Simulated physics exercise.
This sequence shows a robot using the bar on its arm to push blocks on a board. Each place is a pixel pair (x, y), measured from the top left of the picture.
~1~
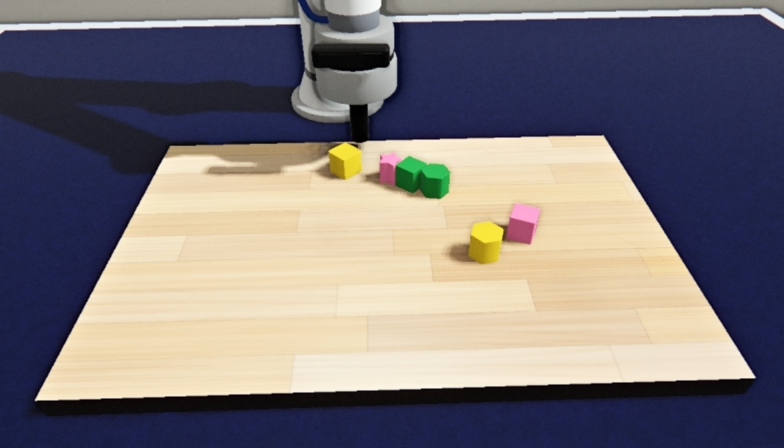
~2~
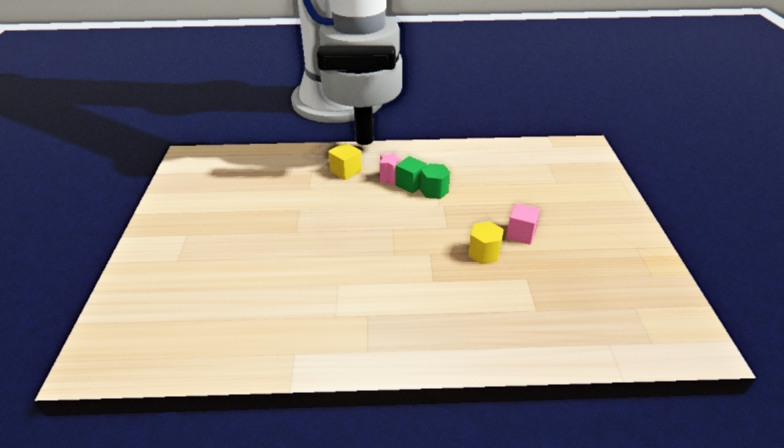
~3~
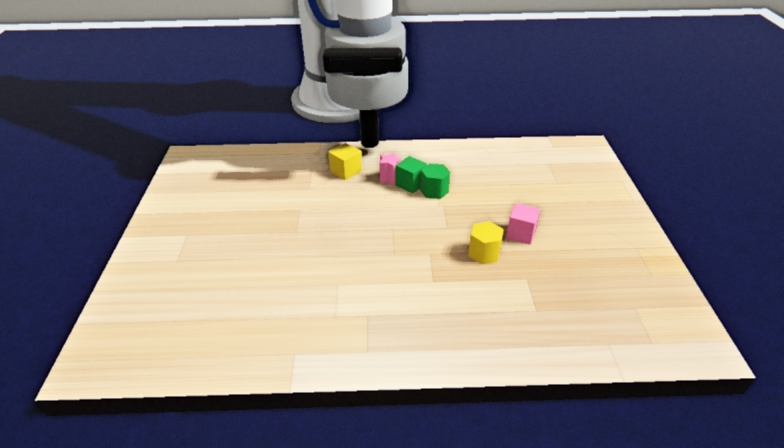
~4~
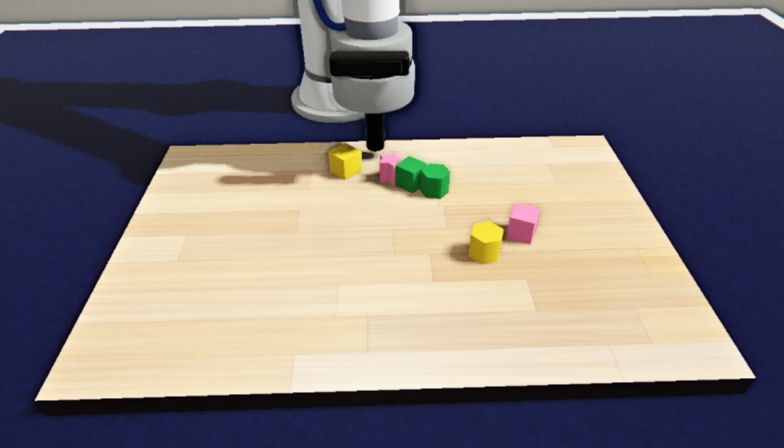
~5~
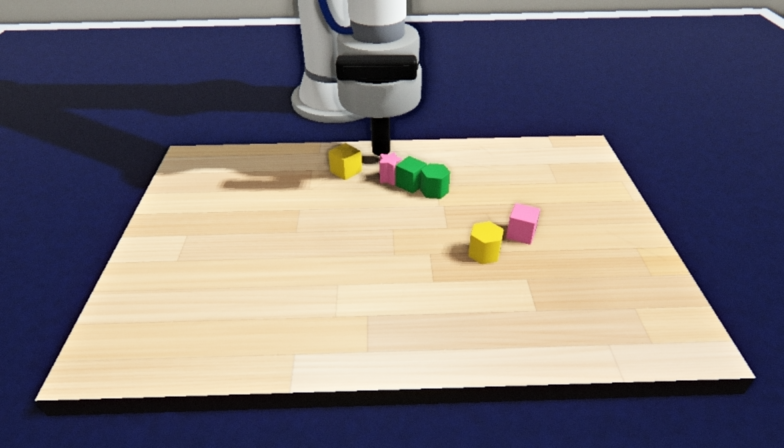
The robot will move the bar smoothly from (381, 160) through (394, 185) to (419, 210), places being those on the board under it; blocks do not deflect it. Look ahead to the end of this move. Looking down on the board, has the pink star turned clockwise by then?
I'd say yes.
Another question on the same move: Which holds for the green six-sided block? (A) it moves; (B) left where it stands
The one that fits is A, it moves.
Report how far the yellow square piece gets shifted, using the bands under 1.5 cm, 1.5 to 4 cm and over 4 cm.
It is going to finish within 1.5 cm of where it is now.
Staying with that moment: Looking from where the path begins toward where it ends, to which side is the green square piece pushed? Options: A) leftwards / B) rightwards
A - leftwards.
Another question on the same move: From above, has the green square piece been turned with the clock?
No.
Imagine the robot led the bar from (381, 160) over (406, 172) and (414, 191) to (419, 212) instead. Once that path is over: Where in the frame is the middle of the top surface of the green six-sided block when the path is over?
Most likely (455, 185).
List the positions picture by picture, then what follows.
In the first picture, bar tip (360, 139); block tops, yellow square piece (345, 151); pink star (390, 158); green square piece (411, 164); green six-sided block (436, 170).
In the second picture, bar (365, 141); blocks unchanged.
In the third picture, bar (370, 144); blocks unchanged.
In the fourth picture, bar (375, 147); blocks unchanged.
In the fifth picture, bar (381, 151); yellow square piece (345, 151); pink star (390, 158); green square piece (411, 164); green six-sided block (436, 170).
What follows on the original path. One third of the way, bar (389, 168); pink star (394, 166); green square piece (417, 170), turned 15° anticlockwise; green six-sided block (442, 172), turned 15° anticlockwise.
Two thirds of the way, bar (401, 184); pink star (399, 184), turned 25° clockwise; green square piece (425, 179), turned 45° anticlockwise; green six-sided block (449, 174), turned 45° anticlockwise.
At the end, bar (419, 200); yellow square piece in place; pink star (402, 194), turned 75° clockwise; green square piece (447, 188), turned 90° anticlockwise; green six-sided block (459, 175), turned 85° anticlockwise.
